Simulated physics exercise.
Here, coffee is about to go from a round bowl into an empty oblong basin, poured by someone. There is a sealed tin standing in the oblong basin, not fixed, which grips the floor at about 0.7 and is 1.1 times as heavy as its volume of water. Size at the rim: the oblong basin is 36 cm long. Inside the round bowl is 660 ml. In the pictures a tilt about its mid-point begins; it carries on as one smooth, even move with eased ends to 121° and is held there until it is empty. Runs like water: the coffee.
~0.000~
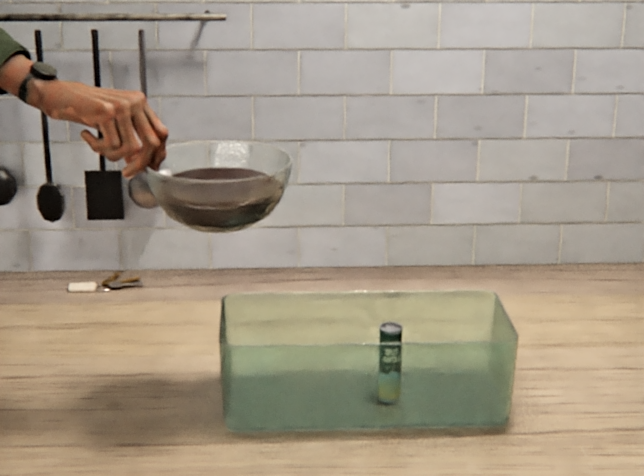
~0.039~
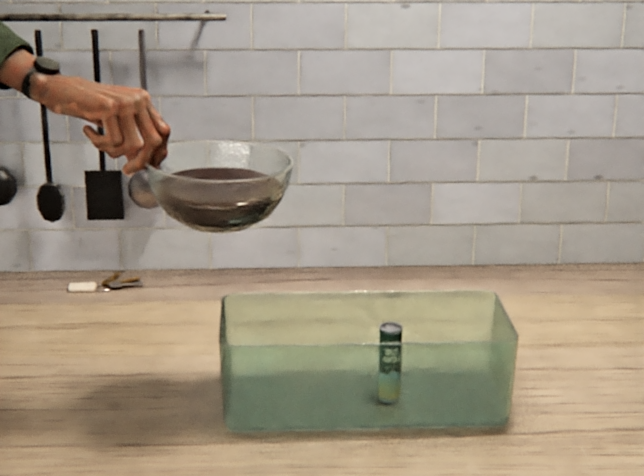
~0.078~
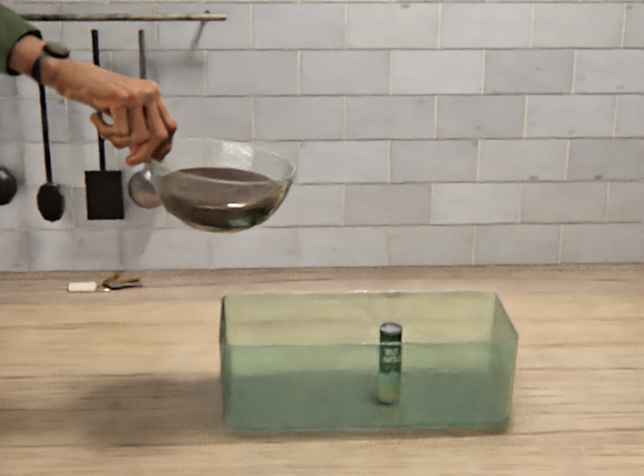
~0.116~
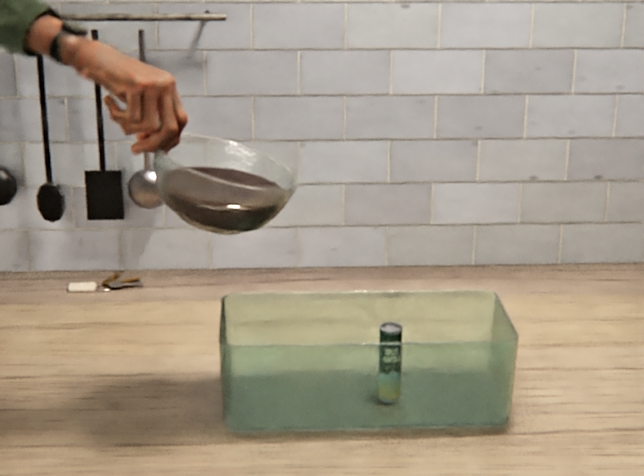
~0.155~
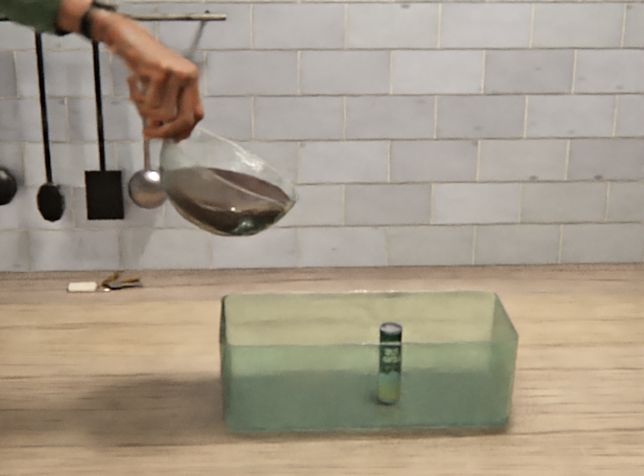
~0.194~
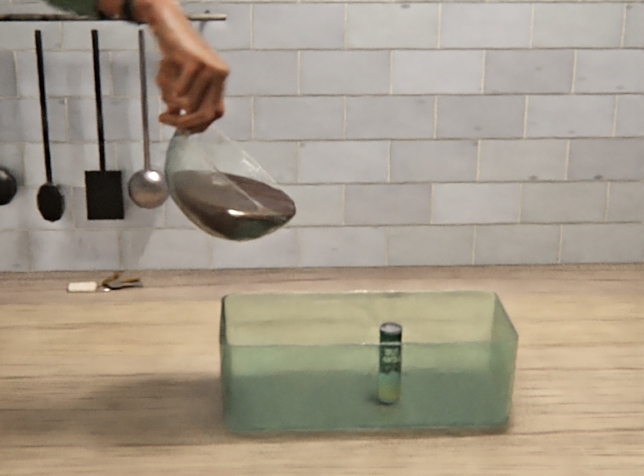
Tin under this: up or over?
Up.
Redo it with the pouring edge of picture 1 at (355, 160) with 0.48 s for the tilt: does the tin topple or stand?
Then the tin comes down.
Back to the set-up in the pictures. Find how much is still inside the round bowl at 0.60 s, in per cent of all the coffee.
I reckon near 0 per cent still sits there.
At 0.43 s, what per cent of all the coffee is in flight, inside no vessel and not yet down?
Estimate: About 36 % of all of it.
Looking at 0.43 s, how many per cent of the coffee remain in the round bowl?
Close to 1 in a hundred.
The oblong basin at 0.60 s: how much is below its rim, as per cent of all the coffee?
About 90 per cent.
After 0.43 s the tilt is 118° and 1 per cent is still to pour; the tin stands where it began.
After 0.60 s the tilt is 121° and 0 per cent is still to pour; the tin stands where it began.
After 0.78 s the tilt is 121° and 0 per cent is still to pour; the tin stands where it began.
After 0.98 s the tilt is 121° and 0 per cent is still to pour; the tin stands where it began.
In the end the tin stands where it began.
